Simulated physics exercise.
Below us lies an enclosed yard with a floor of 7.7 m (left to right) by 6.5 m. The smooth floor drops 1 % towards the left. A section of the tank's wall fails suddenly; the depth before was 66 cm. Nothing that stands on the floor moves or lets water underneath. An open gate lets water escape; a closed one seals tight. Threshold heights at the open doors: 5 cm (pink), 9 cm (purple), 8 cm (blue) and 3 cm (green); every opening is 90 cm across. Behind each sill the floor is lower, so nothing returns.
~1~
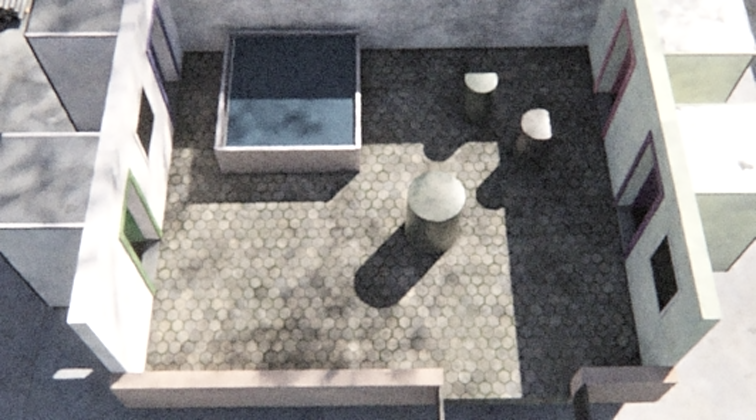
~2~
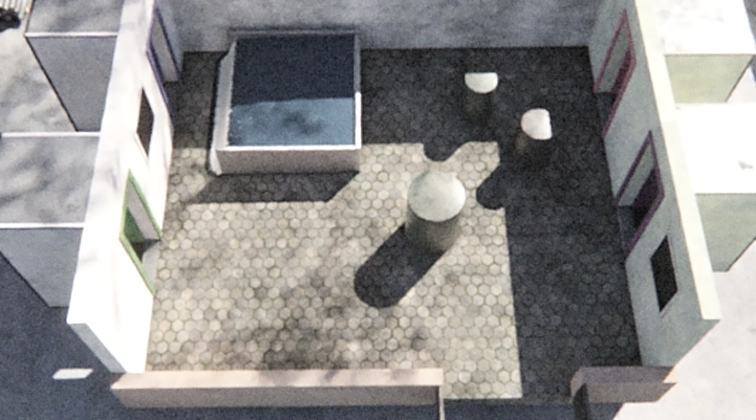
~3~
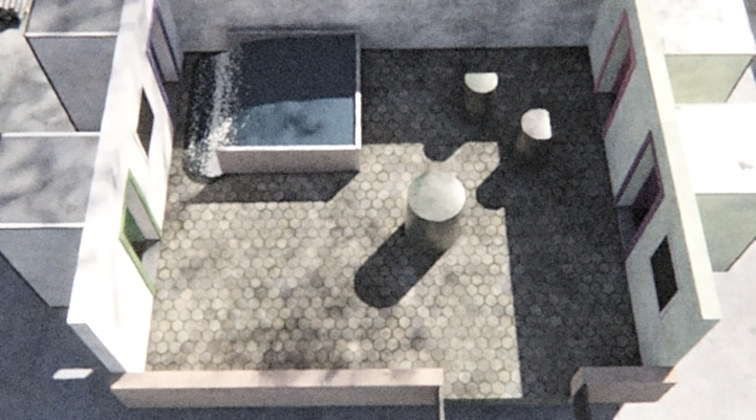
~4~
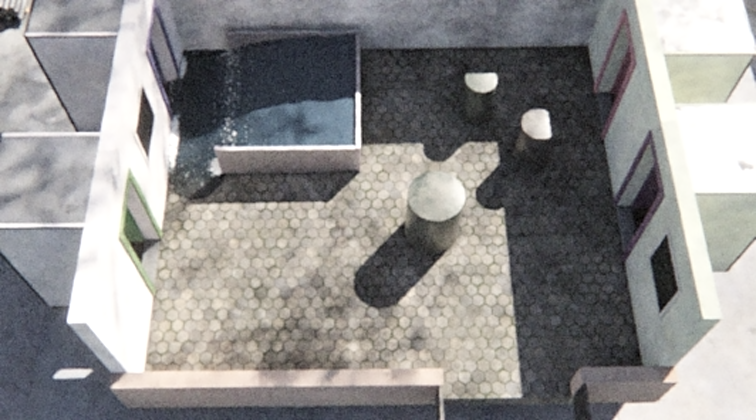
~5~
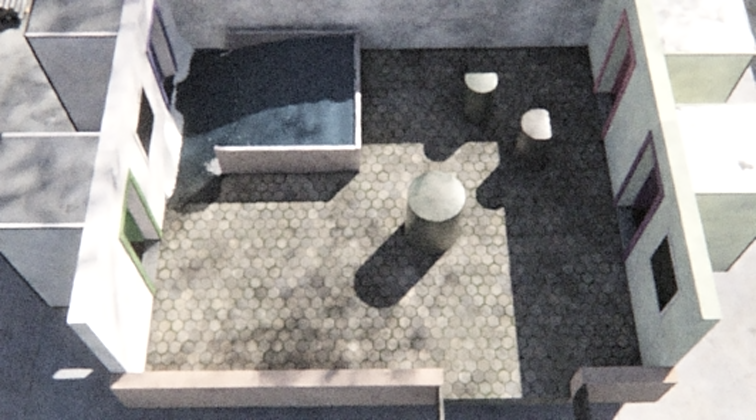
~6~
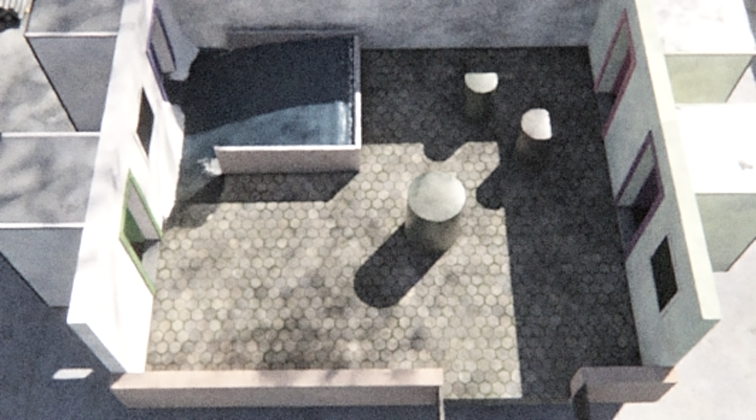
Water pouring out through the left side of a raised rectangular tank and spreading over the shaded corner of a walled, paved yard.
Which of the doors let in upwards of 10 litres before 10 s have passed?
Within that time: At the pink door it keeps below the limit; at the purple door it does not reach the limit; at the blue door it passes the limit; at the green door it passes the limit.
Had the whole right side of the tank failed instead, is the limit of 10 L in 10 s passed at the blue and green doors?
Then: Blue not over, green above.
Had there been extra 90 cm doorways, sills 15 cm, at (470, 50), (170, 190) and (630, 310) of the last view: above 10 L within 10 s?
In turn: Below, past it, not over.
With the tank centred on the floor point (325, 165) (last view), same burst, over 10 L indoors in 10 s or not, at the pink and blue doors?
Against that limit: Pink above, blue above.
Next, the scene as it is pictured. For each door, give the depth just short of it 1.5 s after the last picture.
In cm: Pink 0, purple 0, blue 43, green 8.
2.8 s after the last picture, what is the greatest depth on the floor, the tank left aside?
Up to some 26 cm.
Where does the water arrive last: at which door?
The purple one.
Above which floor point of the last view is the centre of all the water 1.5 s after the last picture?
Near (243, 129).
Then, 0.7 s after the last picture water covers 15 % of the floor and is deepest (54 cm) near (196, 116); pink door not reached, purple door not reached, blue door 51 cm at the sill, 327 L in, green door 7 cm at the sill, 0 L in.
Then, 1.5 s after the last picture water covers 25 % of the floor and is deepest (46 cm) near (213, 53); pink door not reached, purple door not reached, blue door 43 cm at the sill, 640 L in, green door 8 cm at the sill, 6 L in.
Then, 2.8 s after the last picture water covers 40 % of the floor and is deepest (26 cm) near (175, 124); pink door not reached, purple door not reached, blue door 25 cm at the sill, 893 L in, green door 8 cm at the sill, 23 L in.
Then, 5.3 s after the last picture water covers 60 % of the floor and is deepest (26 cm) near (173, 141); pink door 3 cm at the sill, 0 L in, purple door not reached, blue door 22 cm at the sill, 1012 L in, green door 5 cm at the sill, 41 L in.
Then, 9.3 s after the last picture water covers 85 % of the floor and is deepest (12 cm) near (142, 387); pink door 3 cm at the sill, 0 L in, purple door 4 cm at the sill, 0 L in, blue door 12 cm at the sill, 1156 L in, green door 4 cm at the sill, 53 L in.
